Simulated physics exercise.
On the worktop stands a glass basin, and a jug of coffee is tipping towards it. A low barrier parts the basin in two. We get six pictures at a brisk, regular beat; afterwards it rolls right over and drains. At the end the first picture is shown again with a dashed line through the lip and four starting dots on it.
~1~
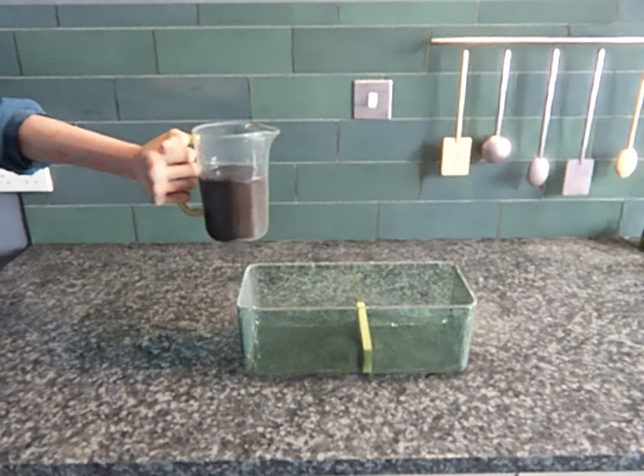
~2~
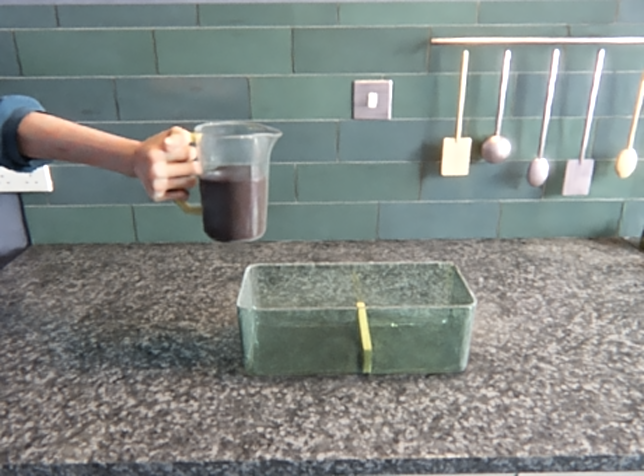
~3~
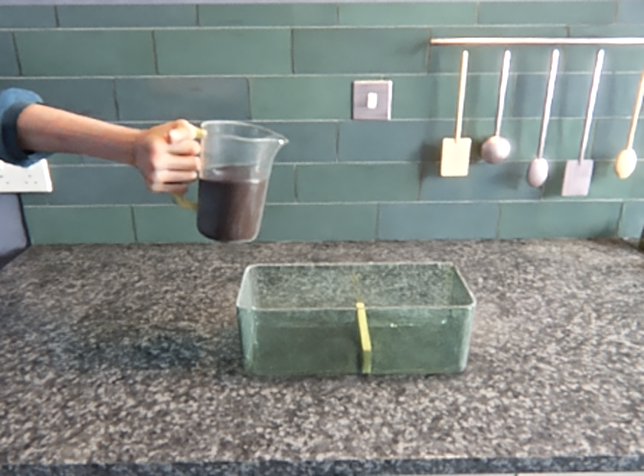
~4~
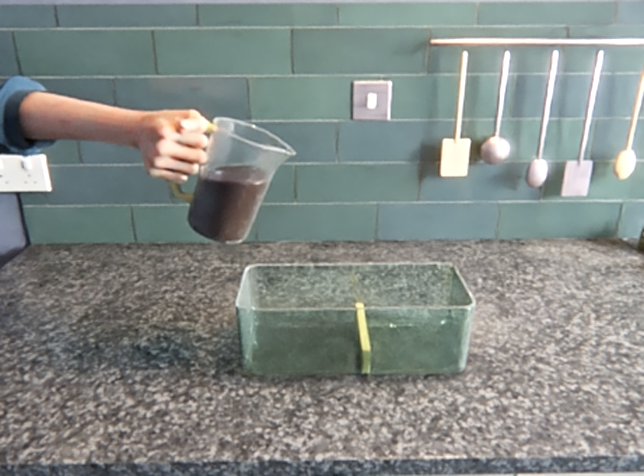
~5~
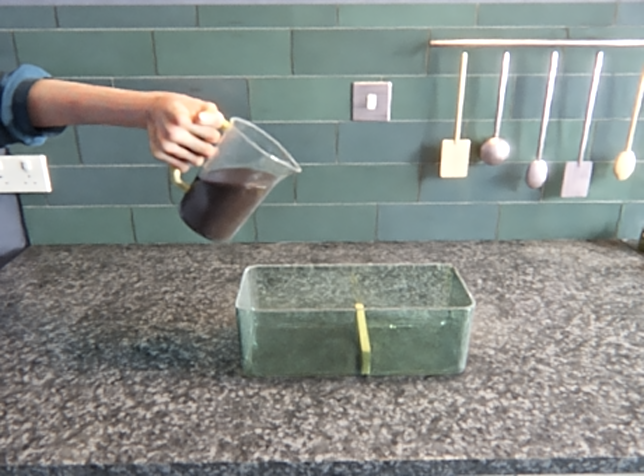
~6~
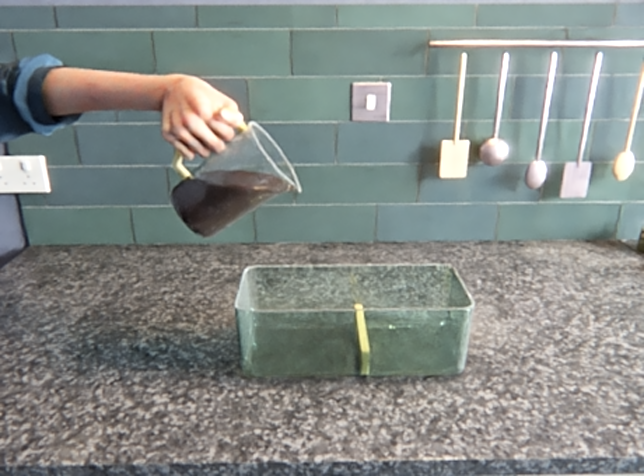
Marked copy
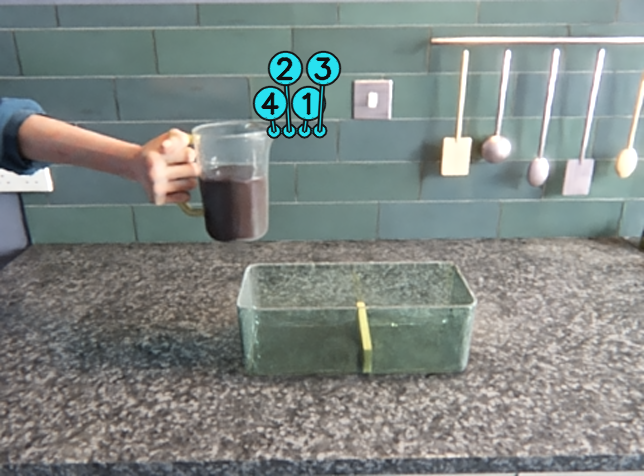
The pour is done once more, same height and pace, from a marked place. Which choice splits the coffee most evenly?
1 is best.
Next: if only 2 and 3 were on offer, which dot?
Dot 3.
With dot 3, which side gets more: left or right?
The right one.
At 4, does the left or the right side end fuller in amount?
The left side.
In cyan, 1 at (304, 130); 2 at (289, 131); 3 at (319, 130); 4 at (274, 131).
If 1 is chosen, about 58 % ends left of the wall and 40 % right of it.
If 2 is chosen, about 88 % ends left of the wall and 7 % right of it; 5 % is lost outside.
If 3 is chosen, about 21 % ends left of the wall and 78 % right of it.
If 4 is chosen, about 91 % ends left of the wall and 6 % right of it; 3 % is lost outside.
